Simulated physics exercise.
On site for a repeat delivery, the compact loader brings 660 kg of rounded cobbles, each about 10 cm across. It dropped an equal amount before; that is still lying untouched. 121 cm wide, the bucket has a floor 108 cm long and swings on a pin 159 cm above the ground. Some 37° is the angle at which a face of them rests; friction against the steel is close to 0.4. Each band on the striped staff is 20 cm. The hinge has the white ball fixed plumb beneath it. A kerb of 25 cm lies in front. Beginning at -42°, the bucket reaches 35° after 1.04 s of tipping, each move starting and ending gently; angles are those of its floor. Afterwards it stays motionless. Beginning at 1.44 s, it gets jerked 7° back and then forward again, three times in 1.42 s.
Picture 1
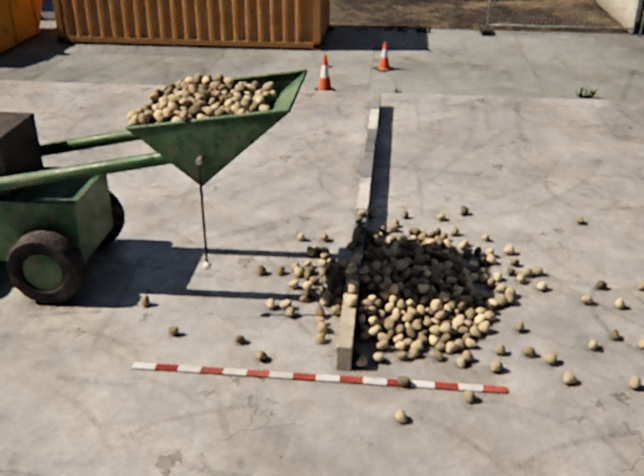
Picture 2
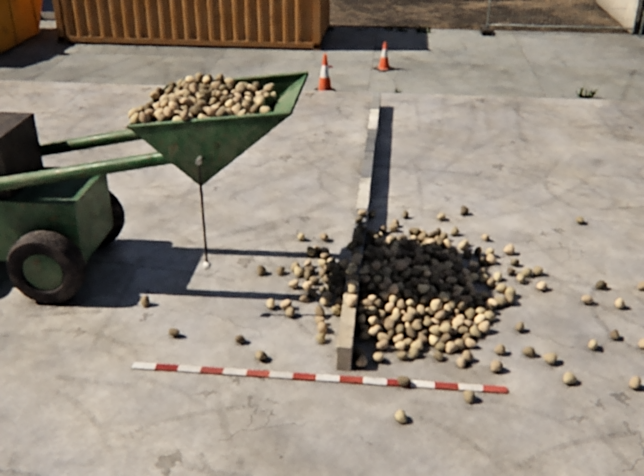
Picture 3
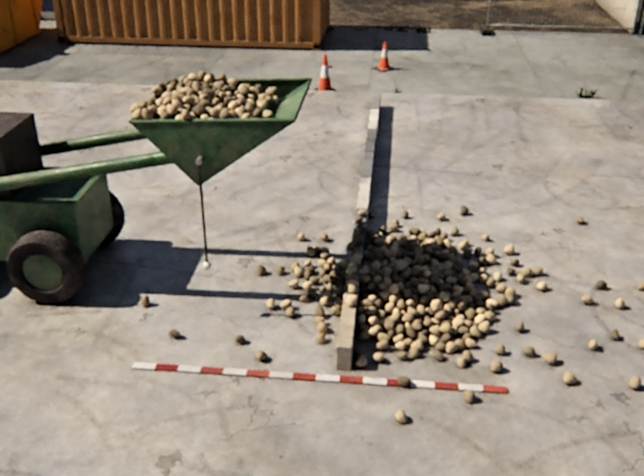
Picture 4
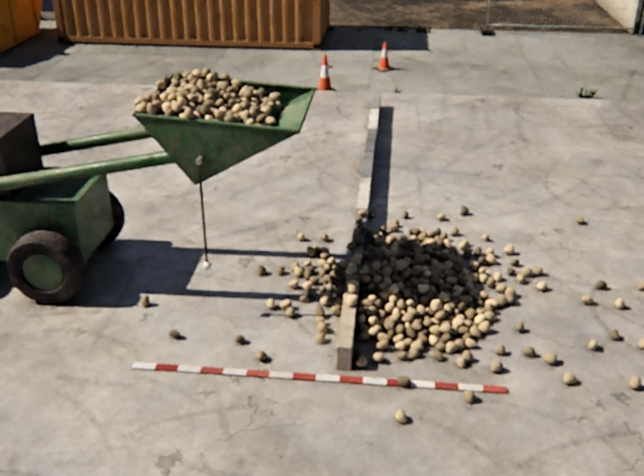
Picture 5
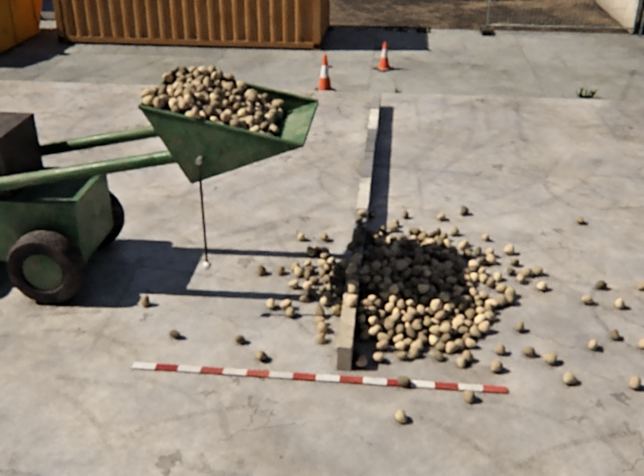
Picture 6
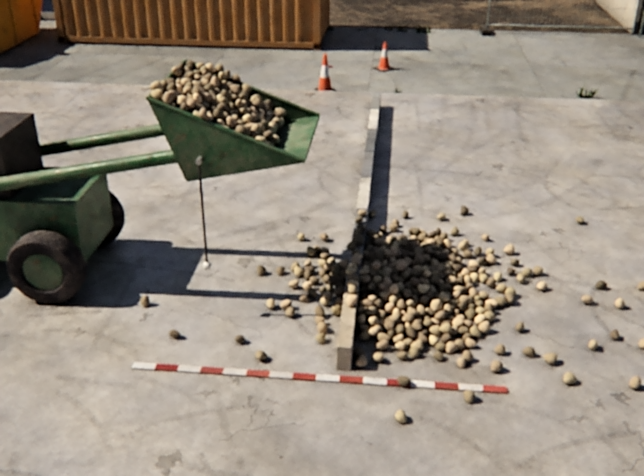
A green loader's raised bucket, heaped with rounded stones, slowly tilted so its right-hand lip lowered and the stones shifted slightly, while the scattered pile around the low kerb lay still.
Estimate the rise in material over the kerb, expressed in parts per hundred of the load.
Close to 30 parts in a hundred.
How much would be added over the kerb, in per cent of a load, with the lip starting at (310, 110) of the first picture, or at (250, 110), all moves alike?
Near 60 in a hundred, then near 5 in a hundred.
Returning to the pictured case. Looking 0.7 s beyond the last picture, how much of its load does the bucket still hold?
Roughly 75 per cent remains inside.
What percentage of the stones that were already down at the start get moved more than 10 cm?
5 %.
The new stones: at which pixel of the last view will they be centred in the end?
Around (335, 273).
Then, 0.3 s after the last picture the floor is at 23°; in per cent of one load, 100 in the bucket, 13 on this side of the kerb, 88 over the kerb; the foremost stones are at (614, 302).
Then, 0.7 s after the last picture the floor is at 35°; in per cent of one load, 75 in the bucket, 38 on this side of the kerb, 88 over the kerb; the foremost stones are at (614, 302).
Then, 2.9 s after the last picture the floor is at 35°; in per cent of one load, 0 in the bucket, 83 on this side of the kerb, 118 over the kerb; the foremost stones are at (614, 302).
Then, 5.7 s after the last picture the floor is at 35°; in per cent of one load, 0 in the bucket, 83 on this side of the kerb, 118 over the kerb; the foremost stones are at (614, 302). Net gain over the kerb, 30.
